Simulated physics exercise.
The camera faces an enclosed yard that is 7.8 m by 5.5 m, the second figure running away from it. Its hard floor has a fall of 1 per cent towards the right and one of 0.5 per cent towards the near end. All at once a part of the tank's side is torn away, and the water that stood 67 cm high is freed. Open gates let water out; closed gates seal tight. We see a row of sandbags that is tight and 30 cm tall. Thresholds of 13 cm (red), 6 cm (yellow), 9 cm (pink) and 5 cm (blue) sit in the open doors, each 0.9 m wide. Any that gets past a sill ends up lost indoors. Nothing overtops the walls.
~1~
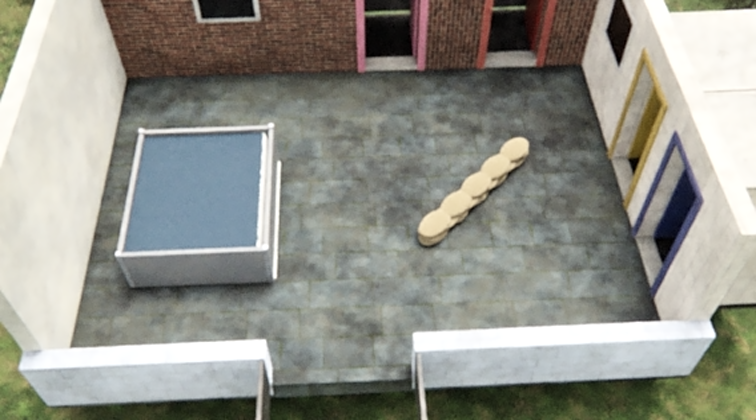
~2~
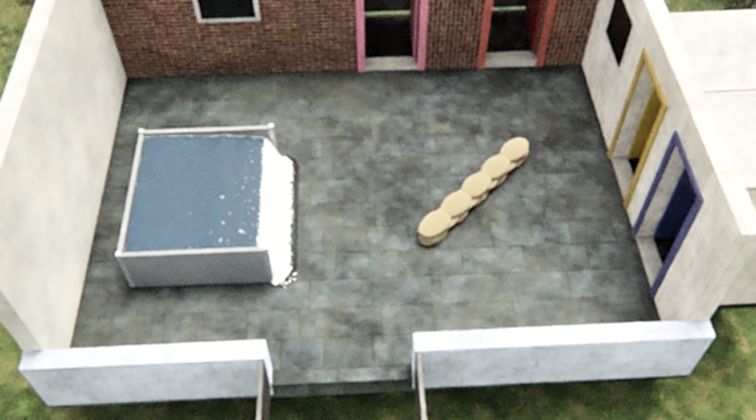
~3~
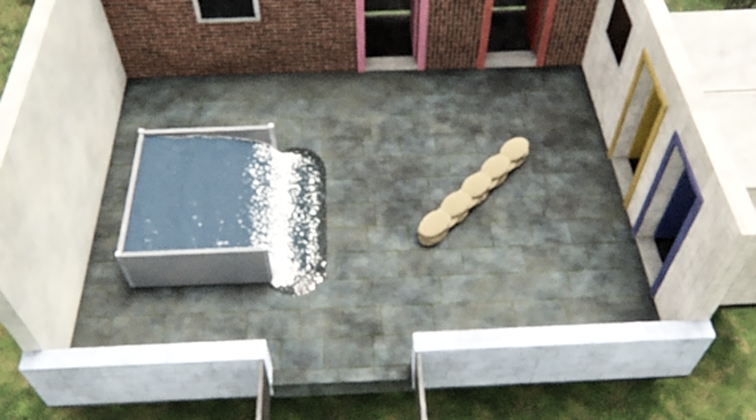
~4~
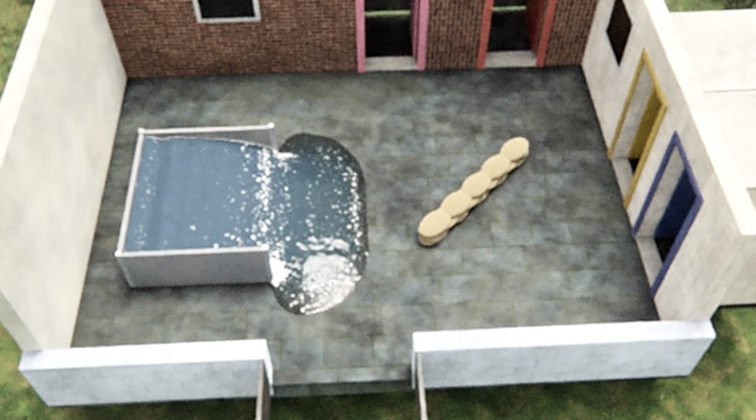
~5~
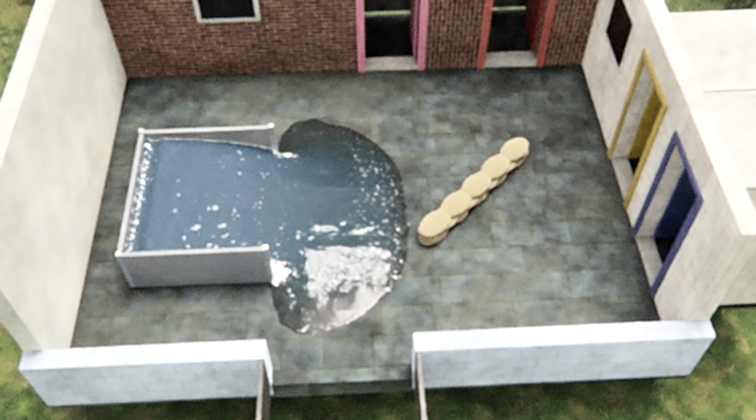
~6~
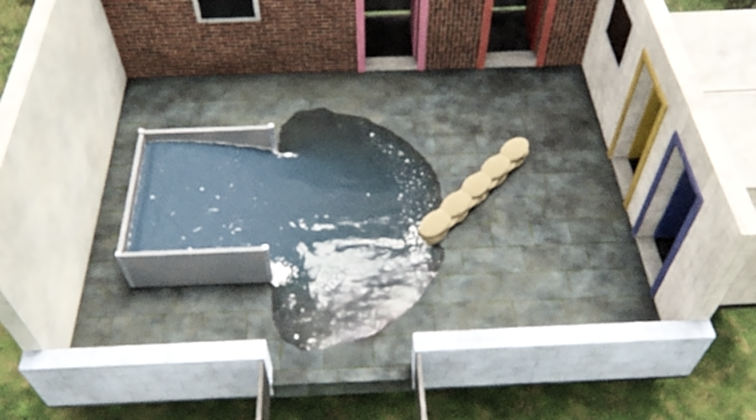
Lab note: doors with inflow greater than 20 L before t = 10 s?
Red door greater, yellow door greater, pink door not greater, blue door greater.
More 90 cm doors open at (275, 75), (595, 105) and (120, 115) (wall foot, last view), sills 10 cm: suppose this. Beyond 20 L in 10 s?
Taking them in order, the first gets too little, the second enough and the third too little.
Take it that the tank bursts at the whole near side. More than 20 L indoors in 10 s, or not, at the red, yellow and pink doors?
The red door comes out less than that, the yellow door less than that and the pink door less than that.
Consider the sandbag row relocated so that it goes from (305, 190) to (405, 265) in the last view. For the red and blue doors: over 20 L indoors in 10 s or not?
Result: Red door inside the limit; blue door beyond the limit.
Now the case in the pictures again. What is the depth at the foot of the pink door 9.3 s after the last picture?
It's about 4.0 cm.
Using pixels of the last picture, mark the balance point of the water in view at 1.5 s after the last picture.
Balance point at about (373, 208).
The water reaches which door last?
It's the yellow door.
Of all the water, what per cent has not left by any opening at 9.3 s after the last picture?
Some 70 in a hundred.
Then, 0.7 s after the last picture water covers 40 % of the floor and is deepest (36 cm) near (417, 227); red door not reached, yellow door not reached, pink door not reached, blue door not reached.
Then, 1.5 s after the last picture water covers 55 % of the floor and is deepest (39 cm) near (663, 351); red door 12 cm at the sill, 0 L in, yellow door not reached, pink door 7 cm at the sill, 0 L in, blue door 6 cm at the sill, 1 L in.
Then, 2.8 s after the last picture water covers 55 % of the floor and is deepest (34 cm) near (578, 70); red door 26 cm at the sill, 84 L in, yellow door 9 cm at the sill, 0 L in, pink door 5 cm at the sill, 0 L in, blue door 12 cm at the sill, 29 L in.
Then, 5.3 s after the last picture water covers 65 % of the floor and is deepest (20 cm) near (621, 210); red door 13 cm at the sill, 149 L in, yellow door 15 cm at the sill, 113 L in, pink door 5 cm at the sill, 0 L in, blue door 12 cm at the sill, 87 L in.
Then, 9.3 s after the last picture water covers 90 % of the floor and is deepest (12 cm) near (663, 351); red door 7 cm at the sill, 150 L in, yellow door 8 cm at the sill, 176 L in, pink door 4 cm at the sill, 0 L in, blue door 11 cm at the sill, 202 L in.
